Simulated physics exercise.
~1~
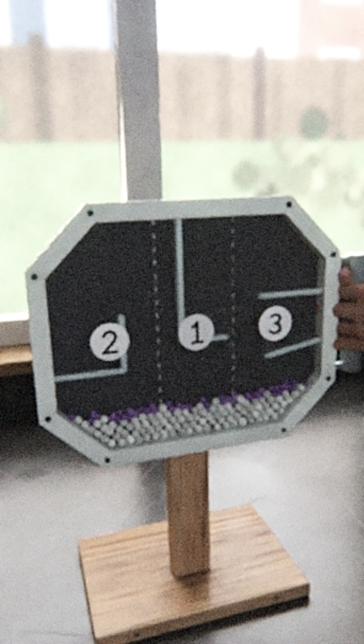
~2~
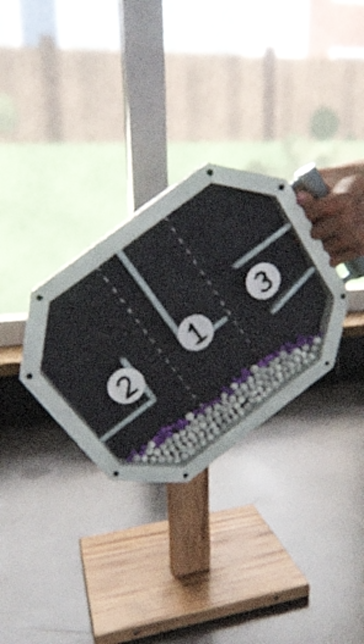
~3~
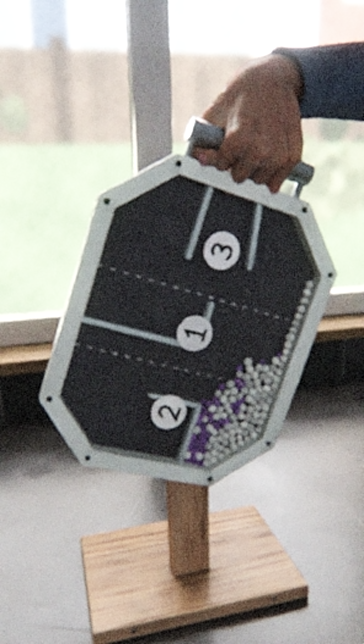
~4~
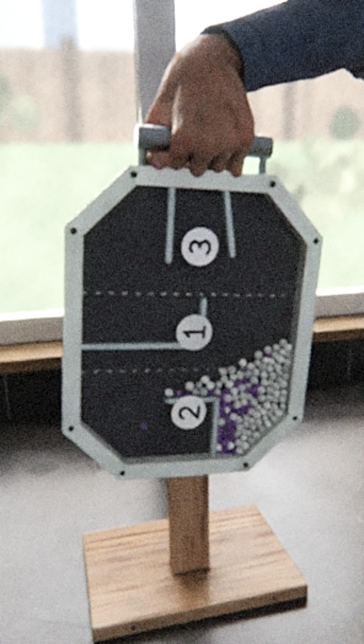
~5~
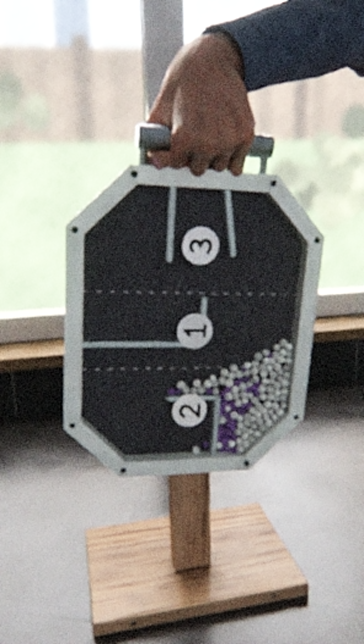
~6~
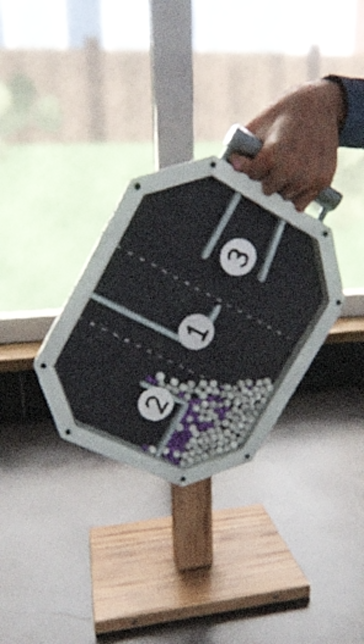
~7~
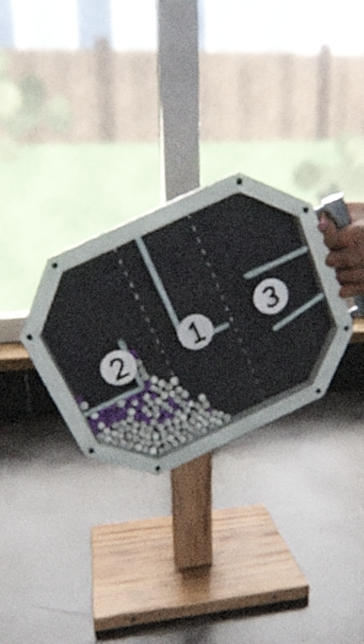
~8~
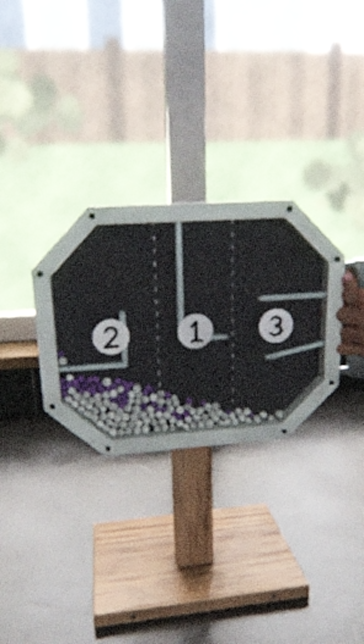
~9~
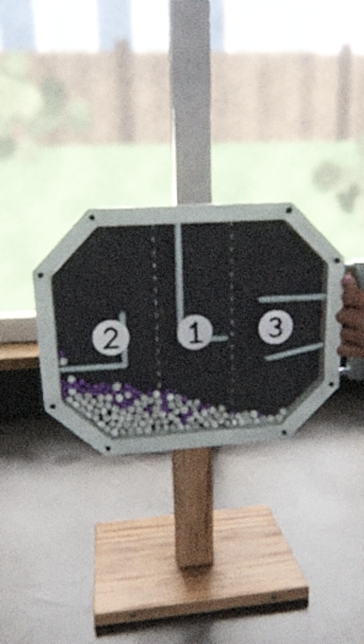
The clip opens on an upright, eight-sided dark case on a wooden stand, with white beads and smaller purple ones lying along its bottom below three numbered labels. A hand at the right edge swings the case anticlockwise, and the beads slide right, then pour down toward the section marked two. The case pauses nearly on end, beads heaped at the lower right, with purple ones around the inner ledge. The hand then turns it back clockwise, and the beads spill leftward. It ends level and still, the pile deepest at left, most purple beads beneath number two.
